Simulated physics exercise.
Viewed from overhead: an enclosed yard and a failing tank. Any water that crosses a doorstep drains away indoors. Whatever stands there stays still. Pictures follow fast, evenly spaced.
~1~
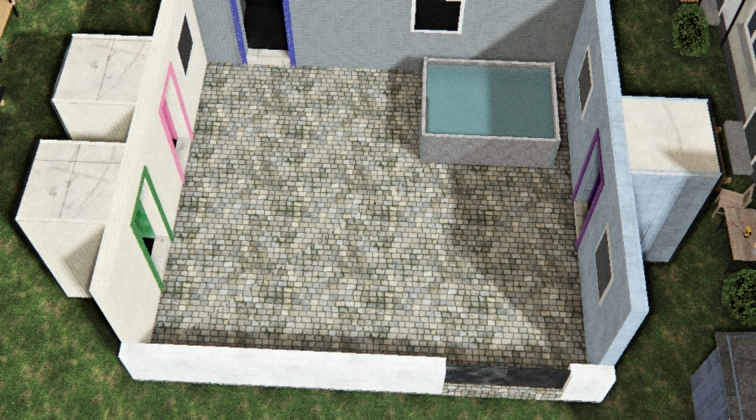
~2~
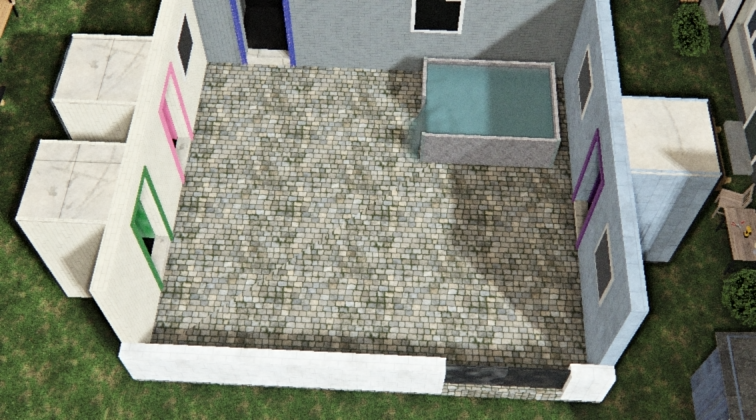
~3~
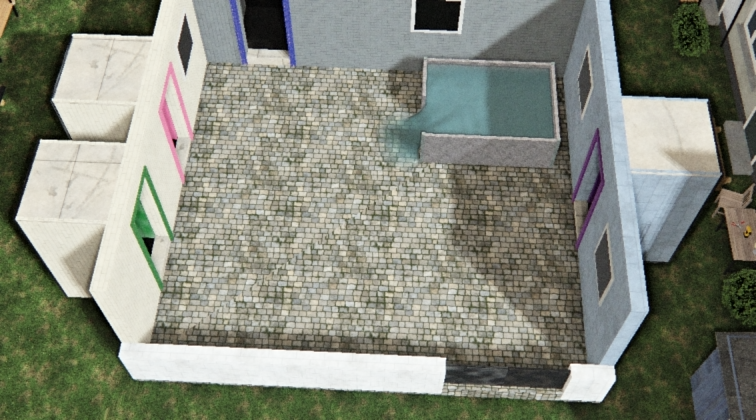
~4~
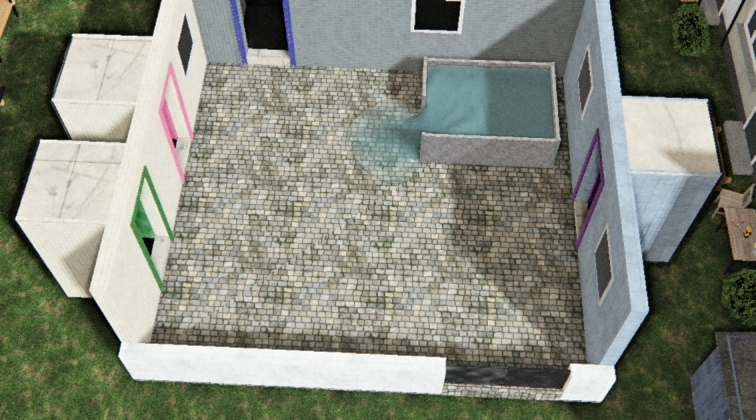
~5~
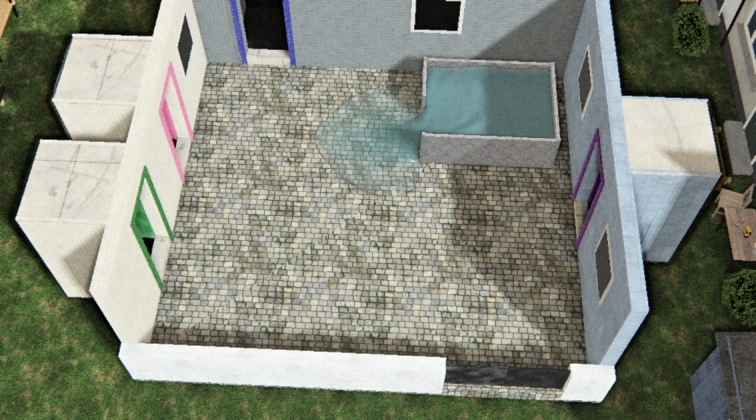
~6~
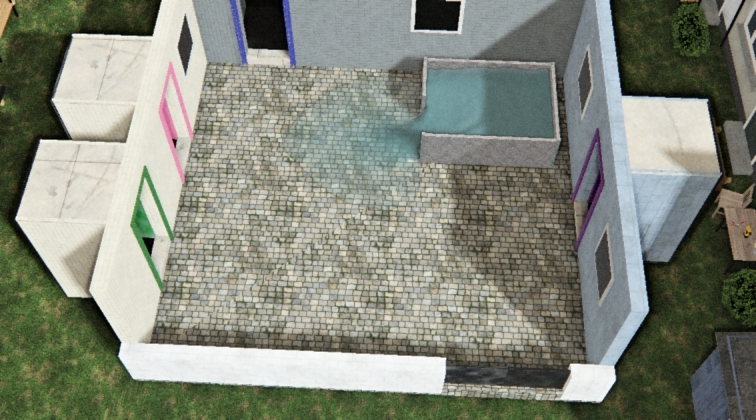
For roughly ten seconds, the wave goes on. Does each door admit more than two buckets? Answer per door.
The purple door: It does not; the pink door: It does; the green door: It does not; the blue door: It does not.
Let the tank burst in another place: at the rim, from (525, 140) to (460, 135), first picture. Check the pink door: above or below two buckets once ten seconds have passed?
The answer: Pink door remains below the line.
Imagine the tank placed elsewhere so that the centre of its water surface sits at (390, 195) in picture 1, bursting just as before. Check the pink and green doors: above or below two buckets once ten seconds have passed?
Pink door exceeds it, green door exceeds it.
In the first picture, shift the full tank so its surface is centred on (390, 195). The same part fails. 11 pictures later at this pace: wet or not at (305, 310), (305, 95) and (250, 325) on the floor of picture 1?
In the order asked: Not reached, not reached, reached by the flood.
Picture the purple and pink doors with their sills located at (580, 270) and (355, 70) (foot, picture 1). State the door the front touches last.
Result: The one in purple.
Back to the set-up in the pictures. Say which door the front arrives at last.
I'd go with the purple door.
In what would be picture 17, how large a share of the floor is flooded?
I'd guess some 45 per cent.
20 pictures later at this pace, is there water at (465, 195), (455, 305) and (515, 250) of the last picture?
As listed, the points end up high and dry, high and dry and high and dry.
A moment on, water covers 35 % of the floor; the purple door not reached, the pink door wet at the sill, nothing in, the green door not reached, the blue door wet at the sill, nothing in.
Next, water covers 45 % of the floor; the purple door not reached, the pink door over two buckets in, the green door wet at the sill, nothing in, the blue door wet at the sill, nothing in.
Then, water covers 55 % of the floor; the purple door not reached, the pink door far over two buckets in, the green door wet at the sill, nothing in, the blue door wet at the sill, nothing in.
Later, water covers 65 % of the floor; the purple door not reached, the pink door far over two buckets in, the green door wet at the sill, nothing in, the blue door wet at the sill, nothing in.
In the end, water covers 95 % of the floor; the purple door wet at the sill, nothing in, the pink door far over two buckets in, the green door wet at the sill, nothing in, the blue door wet at the sill, nothing in.
